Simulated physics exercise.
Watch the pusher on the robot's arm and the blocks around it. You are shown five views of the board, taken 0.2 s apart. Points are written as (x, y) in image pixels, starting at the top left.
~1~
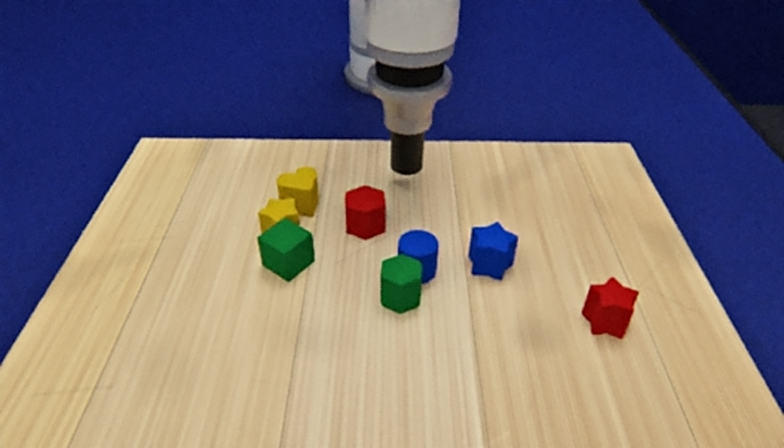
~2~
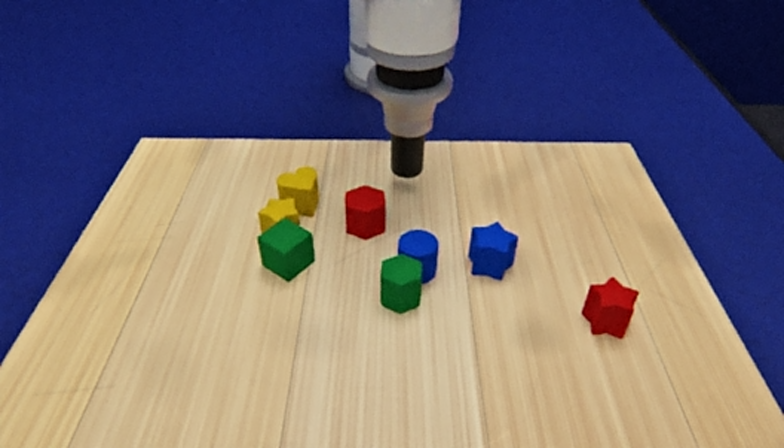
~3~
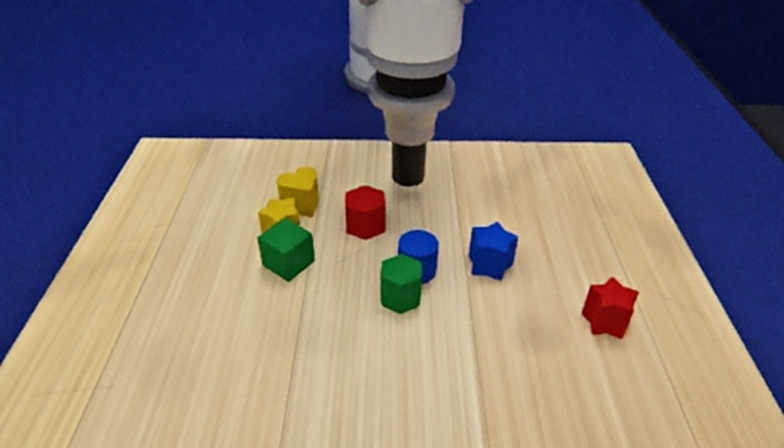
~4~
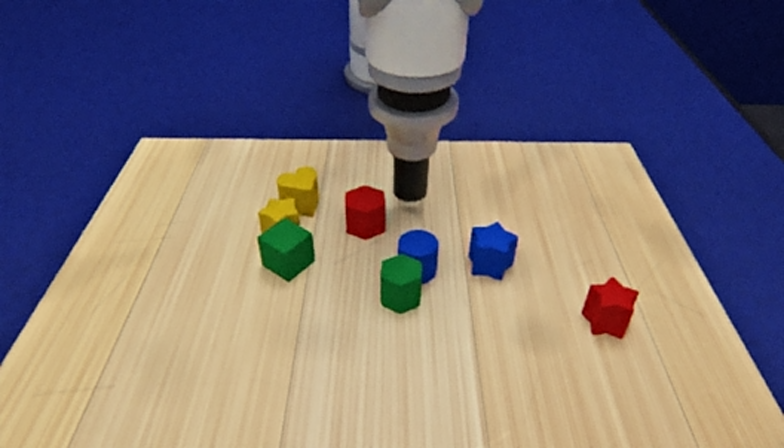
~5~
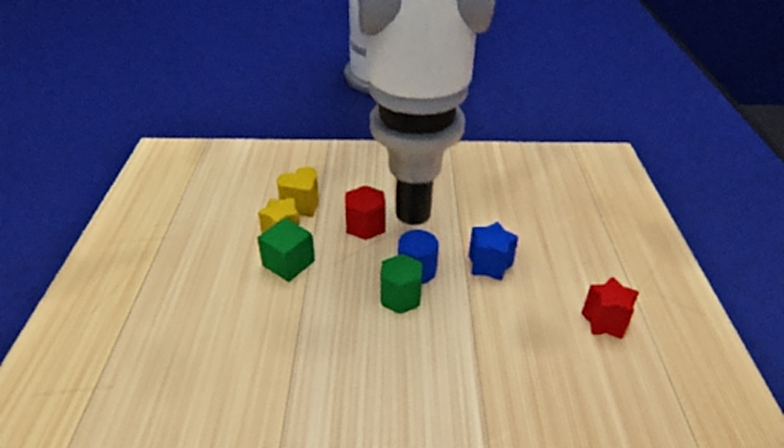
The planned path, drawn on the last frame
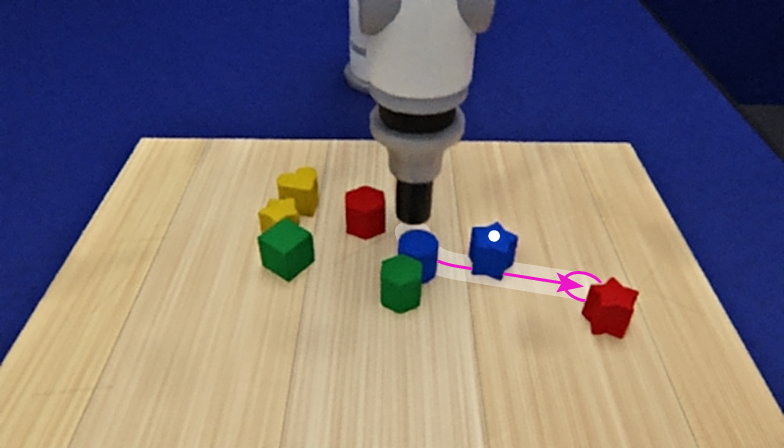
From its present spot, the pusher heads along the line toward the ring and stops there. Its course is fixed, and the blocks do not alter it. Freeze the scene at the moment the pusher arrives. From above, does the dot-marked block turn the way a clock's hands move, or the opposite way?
Top view: Counterclockwise.
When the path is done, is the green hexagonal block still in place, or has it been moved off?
The block you're asking about gets moved.
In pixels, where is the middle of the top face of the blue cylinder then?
Around (430, 259).
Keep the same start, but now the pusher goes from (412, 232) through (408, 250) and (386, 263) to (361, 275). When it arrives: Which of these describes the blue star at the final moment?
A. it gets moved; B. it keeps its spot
Correct choice: B.
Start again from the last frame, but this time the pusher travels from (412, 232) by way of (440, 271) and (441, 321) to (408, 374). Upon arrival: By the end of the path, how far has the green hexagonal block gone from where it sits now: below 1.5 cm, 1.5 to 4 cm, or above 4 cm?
My answer is that it shifts over 4 cm.
The line goes from (412, 232) by way of (449, 265) and (515, 276) to (583, 286); the dot is on the blue star.
On the path given first. One third of the way, pusher at (452, 247); green hexagonal block at (397, 278); blue cylinder at (430, 259).
Two thirds of the way, pusher at (519, 258); green hexagonal block at (397, 278); blue cylinder at (430, 259); blue star at (553, 237), turned 20° anticlockwise.
At the end, pusher at (589, 269); green hexagonal block at (397, 278); blue cylinder at (430, 259); blue star at (591, 233), turned 75° anticlockwise; red star unmoved.
